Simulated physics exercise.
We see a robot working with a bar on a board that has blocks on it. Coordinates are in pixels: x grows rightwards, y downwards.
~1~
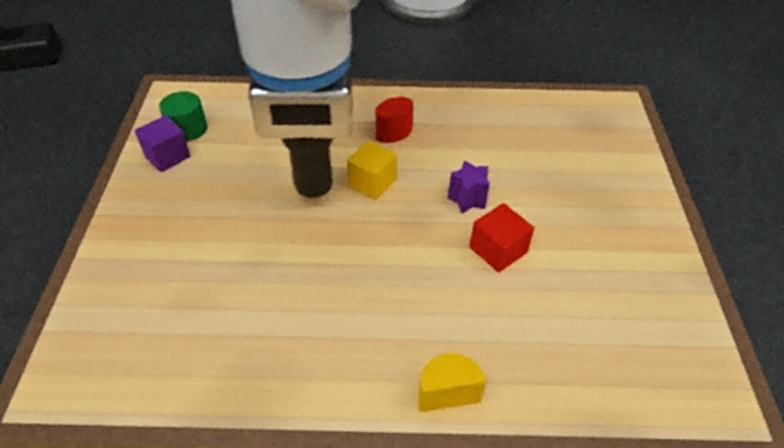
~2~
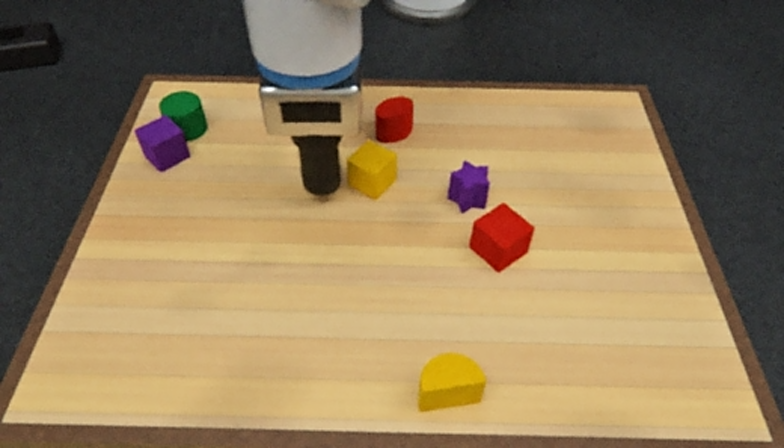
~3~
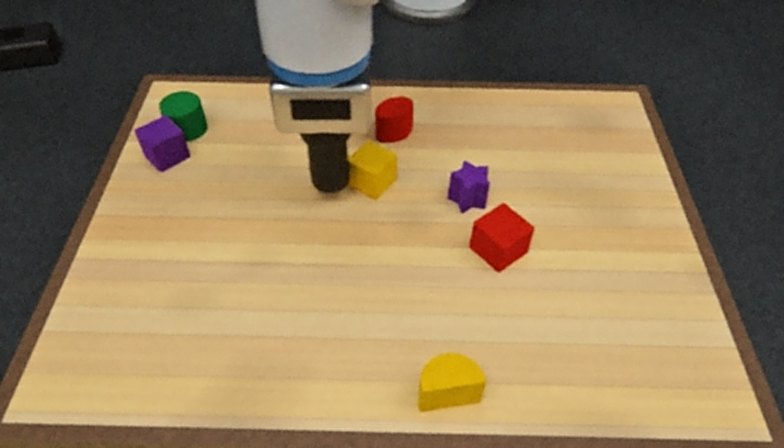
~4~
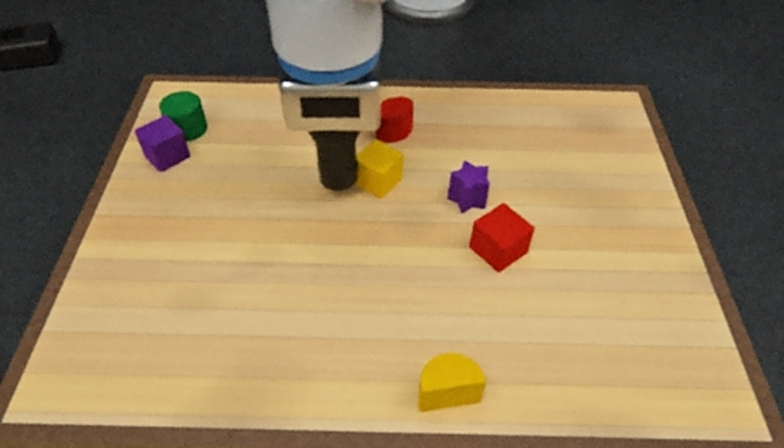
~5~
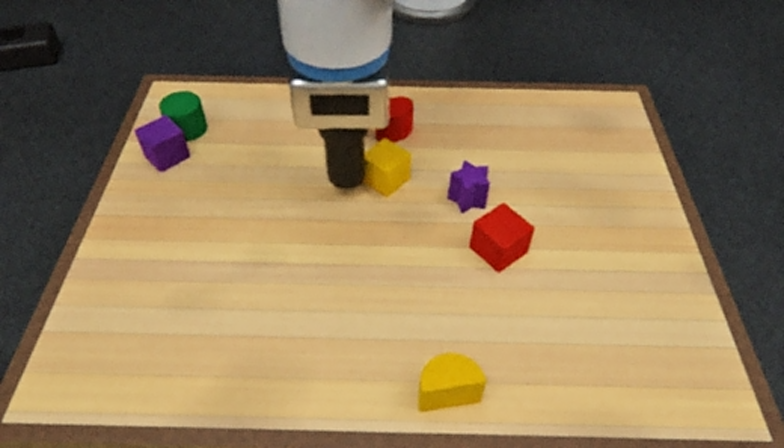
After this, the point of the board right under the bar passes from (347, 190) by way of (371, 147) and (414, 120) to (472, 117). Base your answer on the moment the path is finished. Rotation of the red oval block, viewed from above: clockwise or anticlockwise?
Counterclockwise from above.
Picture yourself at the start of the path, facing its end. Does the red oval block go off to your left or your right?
So, looking from the first point of the path to the last, the red oval block moves rightwards.
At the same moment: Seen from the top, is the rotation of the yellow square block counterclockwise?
I'd say no.
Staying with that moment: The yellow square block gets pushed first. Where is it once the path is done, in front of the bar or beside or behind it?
It comes off the bar's front.
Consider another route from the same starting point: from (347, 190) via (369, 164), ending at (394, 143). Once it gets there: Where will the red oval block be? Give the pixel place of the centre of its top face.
At the end it should sit near (407, 95).
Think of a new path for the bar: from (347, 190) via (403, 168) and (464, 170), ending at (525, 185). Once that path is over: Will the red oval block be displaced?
No, that is not how it ends up.
What follows on the original path. One third of the way, bar at (371, 133); yellow square block at (397, 144), turned 65° clockwise; red oval block at (399, 103).
Two thirds of the way, bar at (415, 106); yellow square block at (397, 144), turned 65° clockwise; red oval block at (444, 82), turned 25° clockwise.
At the end, bar at (474, 103); yellow square block at (397, 144), turned 65° clockwise; red oval block at (487, 70), turned 35° anticlockwise.
